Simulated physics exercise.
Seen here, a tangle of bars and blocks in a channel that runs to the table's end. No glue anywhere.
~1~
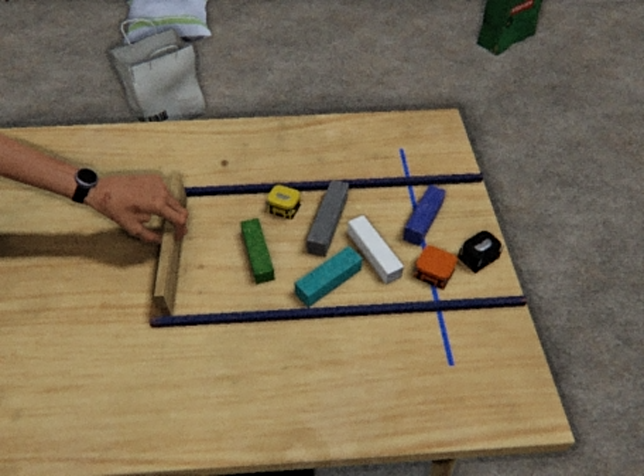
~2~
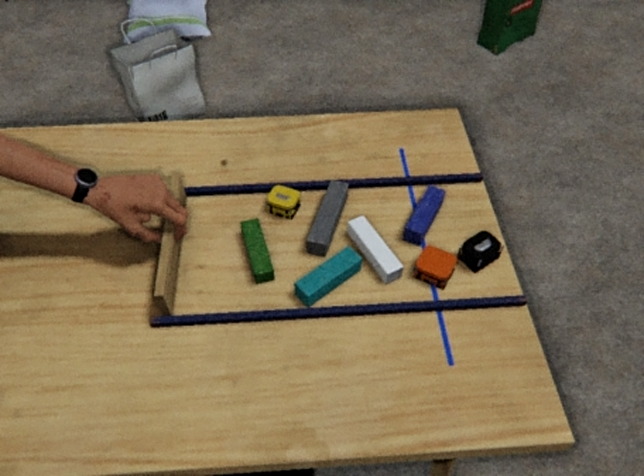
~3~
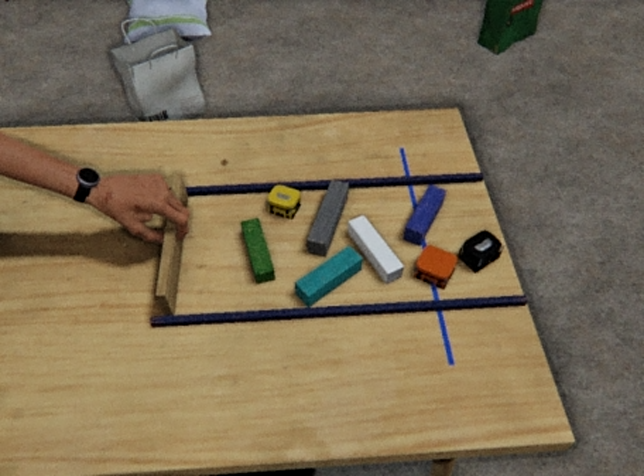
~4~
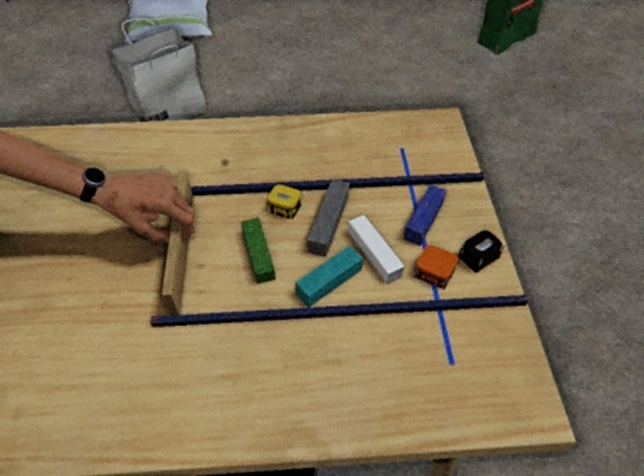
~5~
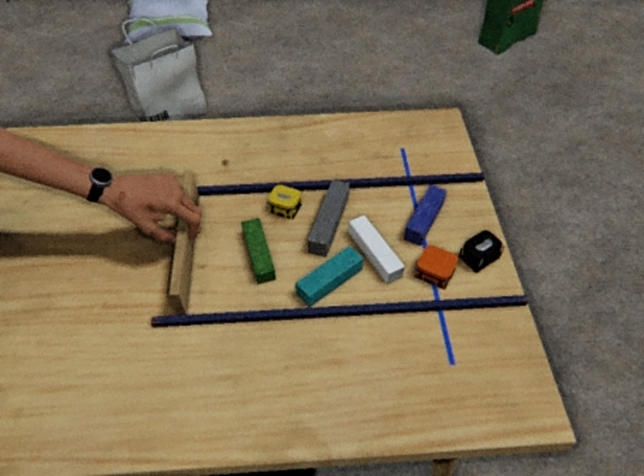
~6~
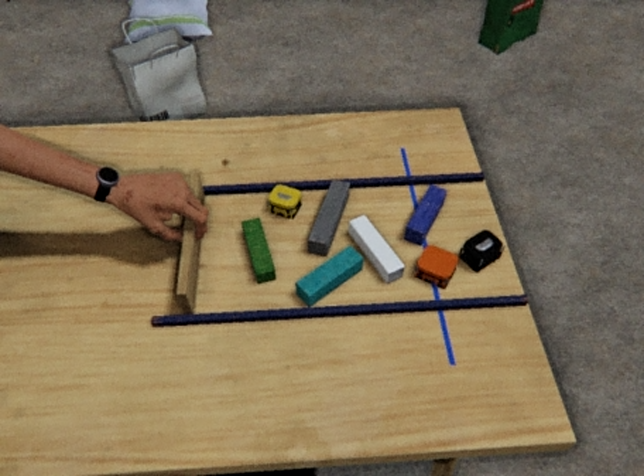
A hand slides a wooden board slightly right toward still, scattered blocks on a table.
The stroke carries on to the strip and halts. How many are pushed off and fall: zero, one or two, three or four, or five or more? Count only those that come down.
Outcome: The number that fall off is one or two.
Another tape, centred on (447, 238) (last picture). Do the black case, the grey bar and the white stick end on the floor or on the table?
The black case falls; the grey bar remains up; the white stick tumbles off.
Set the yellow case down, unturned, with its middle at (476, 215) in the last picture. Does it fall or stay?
It tumbles off.
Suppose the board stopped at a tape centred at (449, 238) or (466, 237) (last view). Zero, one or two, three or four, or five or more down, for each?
The falls would be three or four; either three or four.
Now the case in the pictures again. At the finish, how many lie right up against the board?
3 of them.
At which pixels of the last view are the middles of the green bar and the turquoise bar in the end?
First (435, 239), then (463, 268).
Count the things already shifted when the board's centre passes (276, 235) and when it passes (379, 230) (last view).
The counts are 2 and 8.
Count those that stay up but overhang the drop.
It comes to 1.
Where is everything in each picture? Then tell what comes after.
In the first frame, black case (480, 251); blue bar (425, 215); orange case (435, 267); board (172, 241); tape (423, 240).
In the second frame, blue bar (425, 215); board (172, 241).
In the third frame, orange case (436, 267); green bar (258, 250).
In the fourth frame, black case (481, 251); turquoise bar (330, 276).
In the fifth frame, blue bar (426, 214); white stick (375, 249).
In the sixth frame, black case (481, 251); blue bar (426, 214); orange case (436, 267); board (192, 240); tape (424, 240).
Soon after, none off yet; black case at rest near (481, 251); blue bar at rest near (426, 214); orange case at rest near (436, 267).
Then, none off yet; black case moving near (488, 249); blue bar moved a little near (439, 210); orange case moved about its own width near (465, 271).
At rest, the number that fall off is one or two; fallen, black case.
